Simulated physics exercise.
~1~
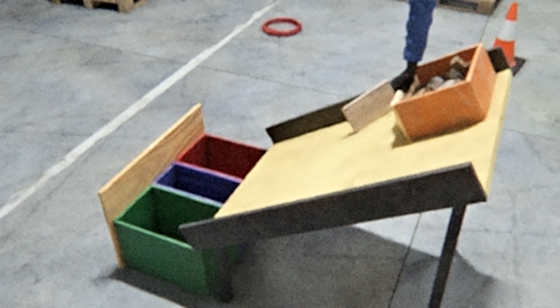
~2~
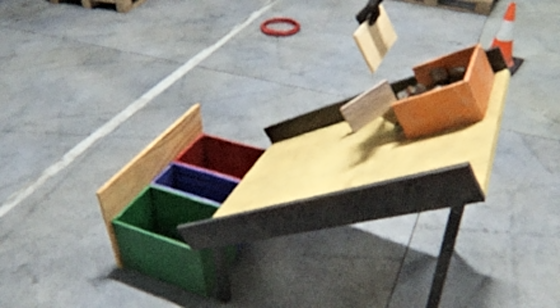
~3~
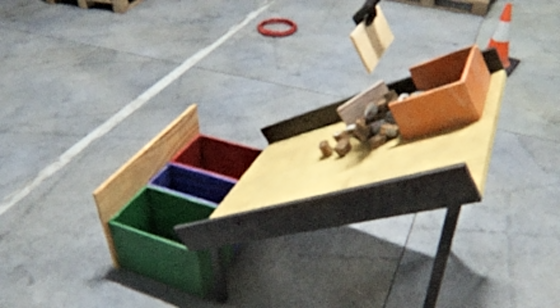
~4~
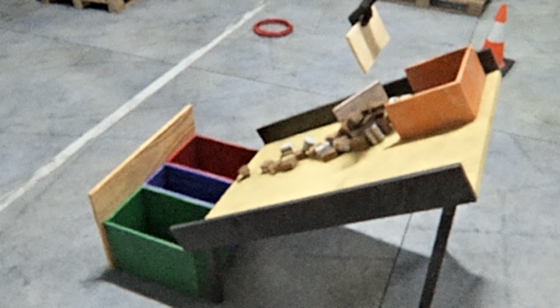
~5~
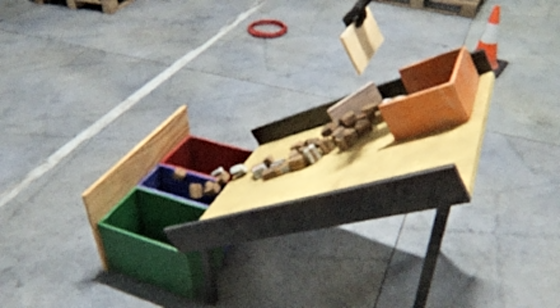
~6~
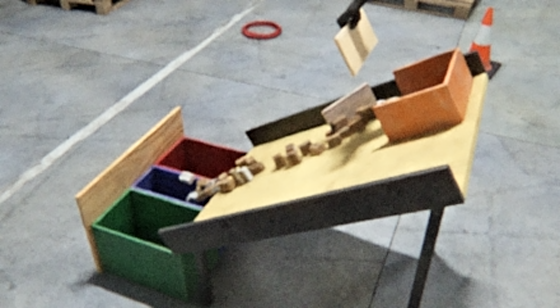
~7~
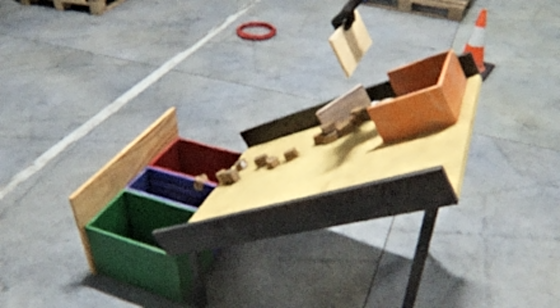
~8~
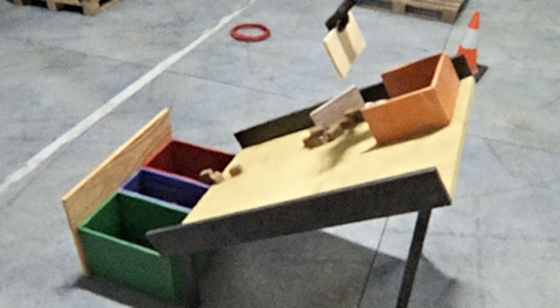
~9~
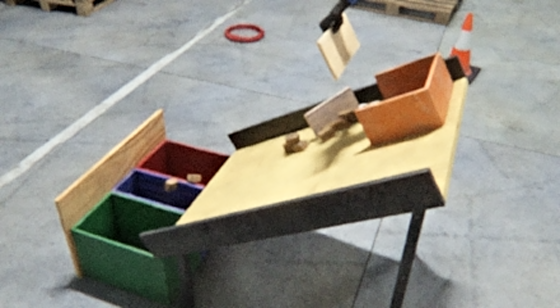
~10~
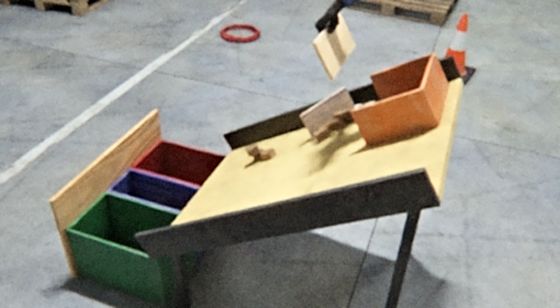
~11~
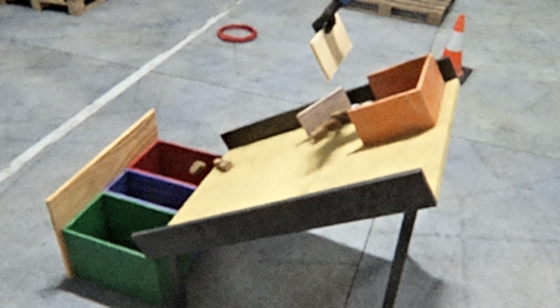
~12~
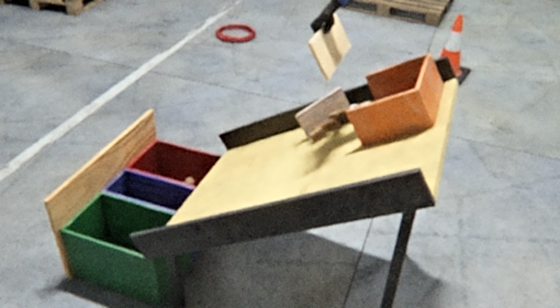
Small brown blocks spilling from an orange box after its gate lifts, sliding downslope mostly into the blue bin, some into red.
